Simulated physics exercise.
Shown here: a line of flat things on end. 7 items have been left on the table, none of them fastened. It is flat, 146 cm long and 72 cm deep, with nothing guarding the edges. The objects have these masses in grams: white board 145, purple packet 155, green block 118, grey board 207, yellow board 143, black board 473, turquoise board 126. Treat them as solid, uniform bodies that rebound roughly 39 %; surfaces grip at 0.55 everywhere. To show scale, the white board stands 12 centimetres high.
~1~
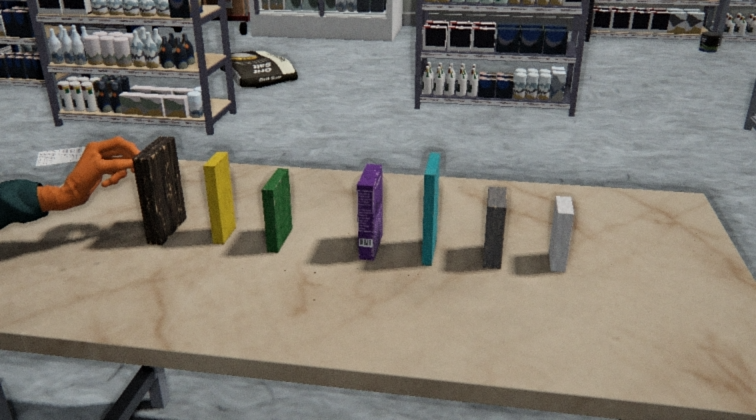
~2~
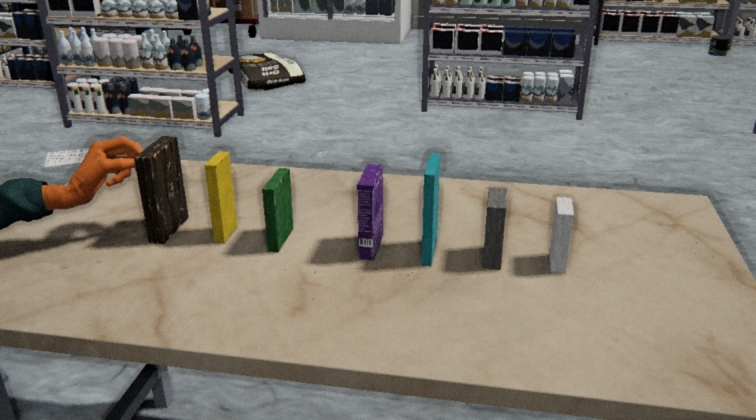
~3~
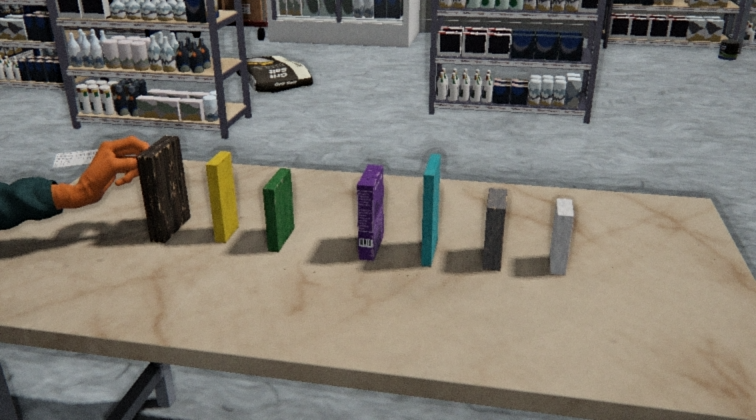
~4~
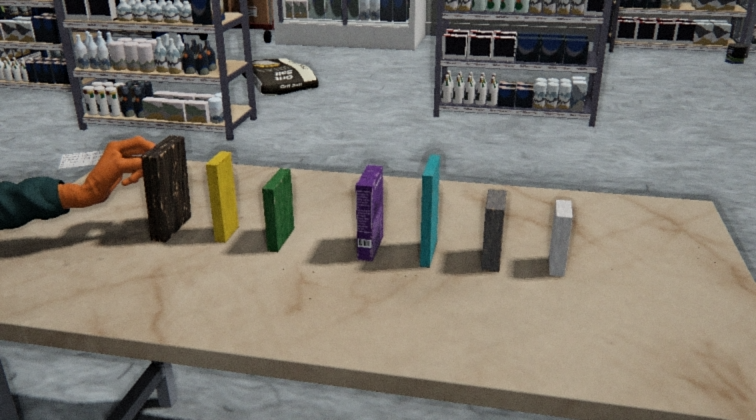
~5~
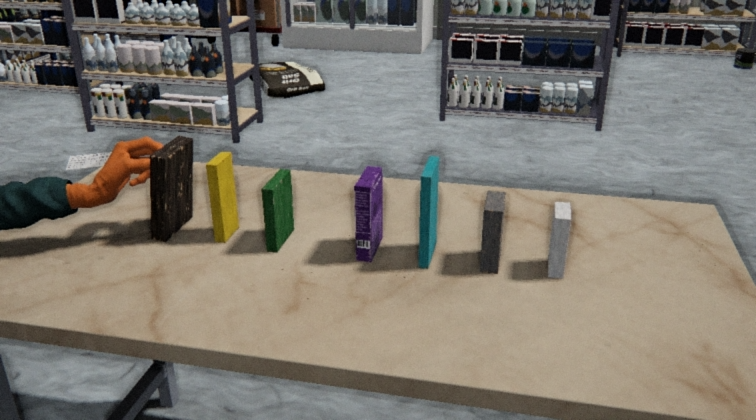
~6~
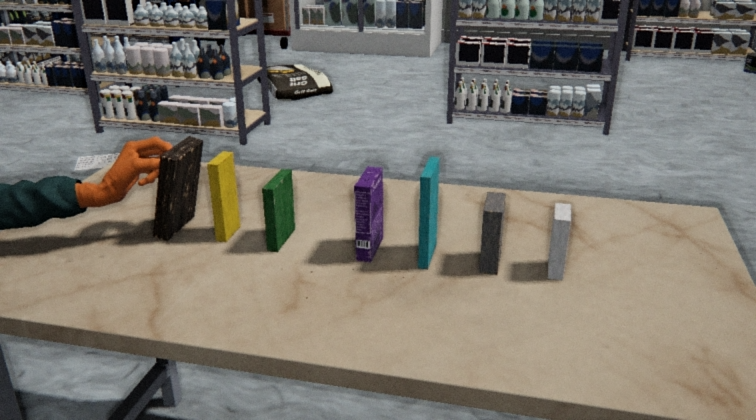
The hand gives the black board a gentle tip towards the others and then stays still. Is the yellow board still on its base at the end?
It gives way.
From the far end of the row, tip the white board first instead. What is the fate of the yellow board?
Yellow board: Knocked over.
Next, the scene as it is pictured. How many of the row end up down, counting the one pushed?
That adds up to 7.
Then, 0.50 s on from there, black board 86° over; yellow board on its side near (313, 222); green block on its side.
Then, 1.20 s on from there, black board 90° over; yellow board on its side near (326, 228); green block on its side; purple packet 71° off upright.
In the end, toppled on the table, purple packet, green block, grey board, yellow board and turquoise board. At the end, from the last picture's camera, yellow board near (327, 227).
